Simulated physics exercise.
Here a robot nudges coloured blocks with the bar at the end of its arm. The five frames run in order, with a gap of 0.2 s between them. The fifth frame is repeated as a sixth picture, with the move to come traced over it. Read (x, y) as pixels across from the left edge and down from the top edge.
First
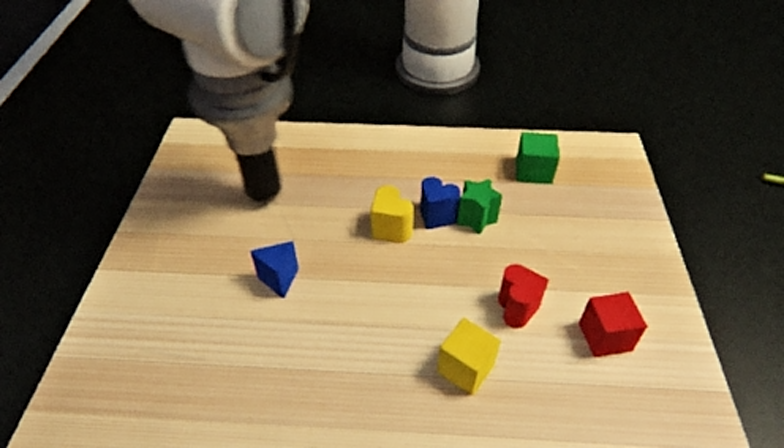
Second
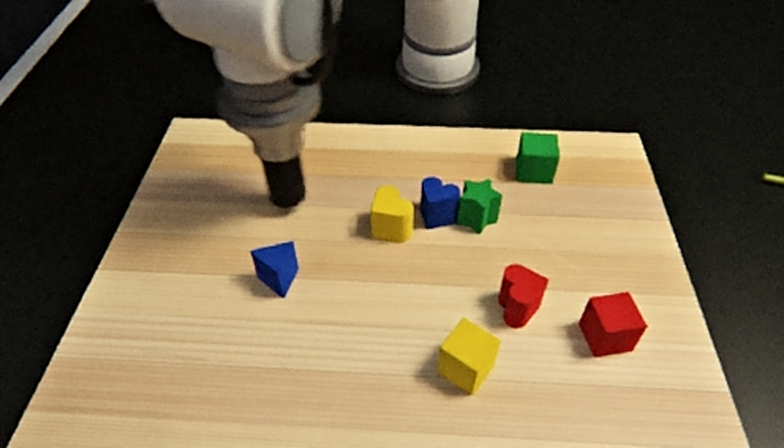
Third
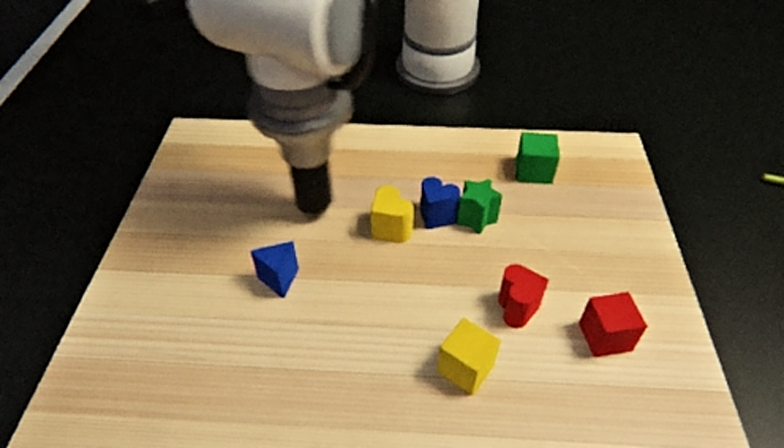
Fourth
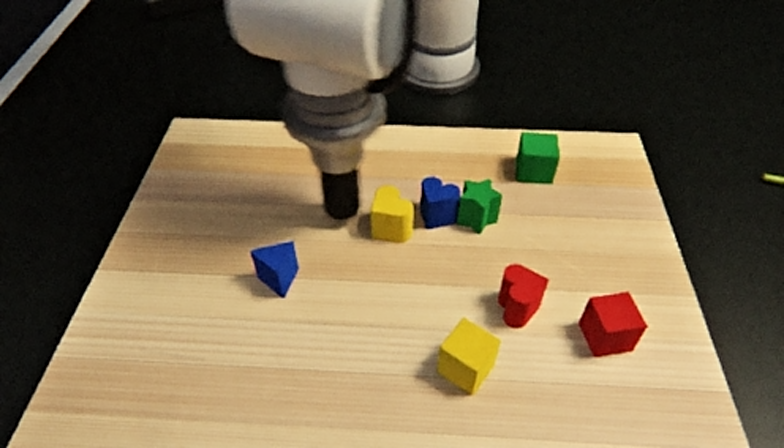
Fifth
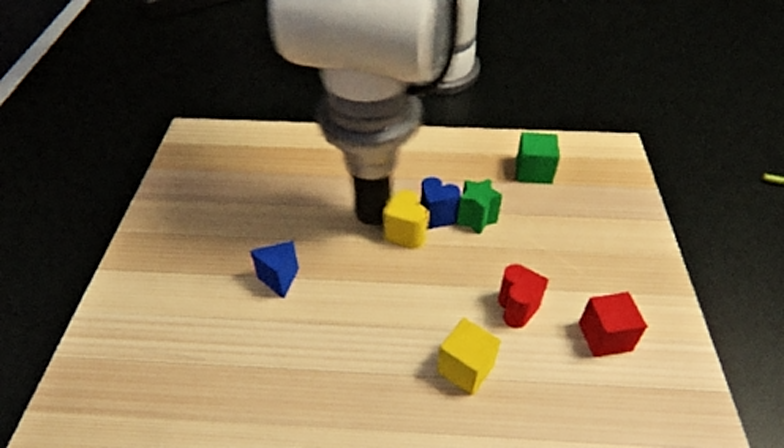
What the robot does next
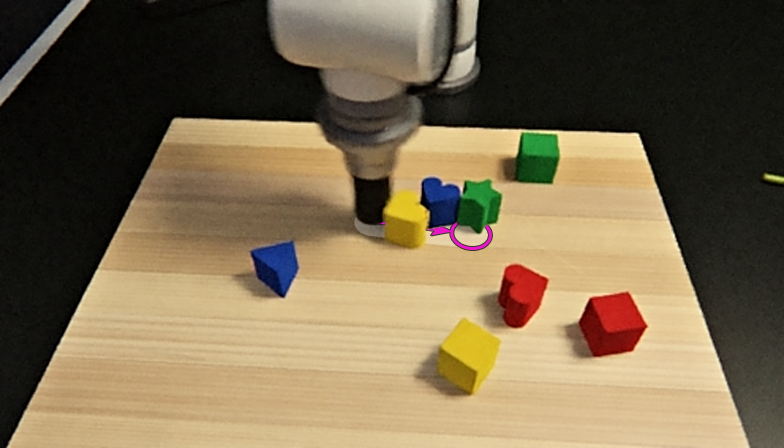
On a wooden board, a robot arm moves right and nudges the yellow heart-shaped block slightly.
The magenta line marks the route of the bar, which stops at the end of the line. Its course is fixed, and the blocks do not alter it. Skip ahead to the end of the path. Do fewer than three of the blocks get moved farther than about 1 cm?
I believe not.
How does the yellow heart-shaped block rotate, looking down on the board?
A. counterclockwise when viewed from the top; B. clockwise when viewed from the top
Answer: B.
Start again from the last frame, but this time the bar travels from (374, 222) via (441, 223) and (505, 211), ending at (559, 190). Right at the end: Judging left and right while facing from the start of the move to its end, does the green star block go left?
The answer is no.
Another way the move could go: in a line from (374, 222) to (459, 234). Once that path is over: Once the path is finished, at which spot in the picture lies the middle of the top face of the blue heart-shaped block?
Its top face will be centred at roughly (459, 179).
The drawn path runs from (374, 222) directly to (471, 234).
What follows on the original path. One third of the way, bar (407, 217); yellow heart-shaped block (436, 217), turned 15° clockwise; blue heart-shaped block (448, 188), turned 35° anticlockwise.
Two thirds of the way, bar (439, 221); yellow heart-shaped block (460, 228), turned 50° clockwise; blue heart-shaped block (457, 181), turned 40° anticlockwise; green star block (489, 190), turned 15° clockwise.
At the end, bar (472, 224); yellow heart-shaped block (469, 234), turned 70° clockwise; blue heart-shaped block (461, 177), turned 55° anticlockwise; green star block (498, 188), turned 10° clockwise; red heart-shaped block not moved.
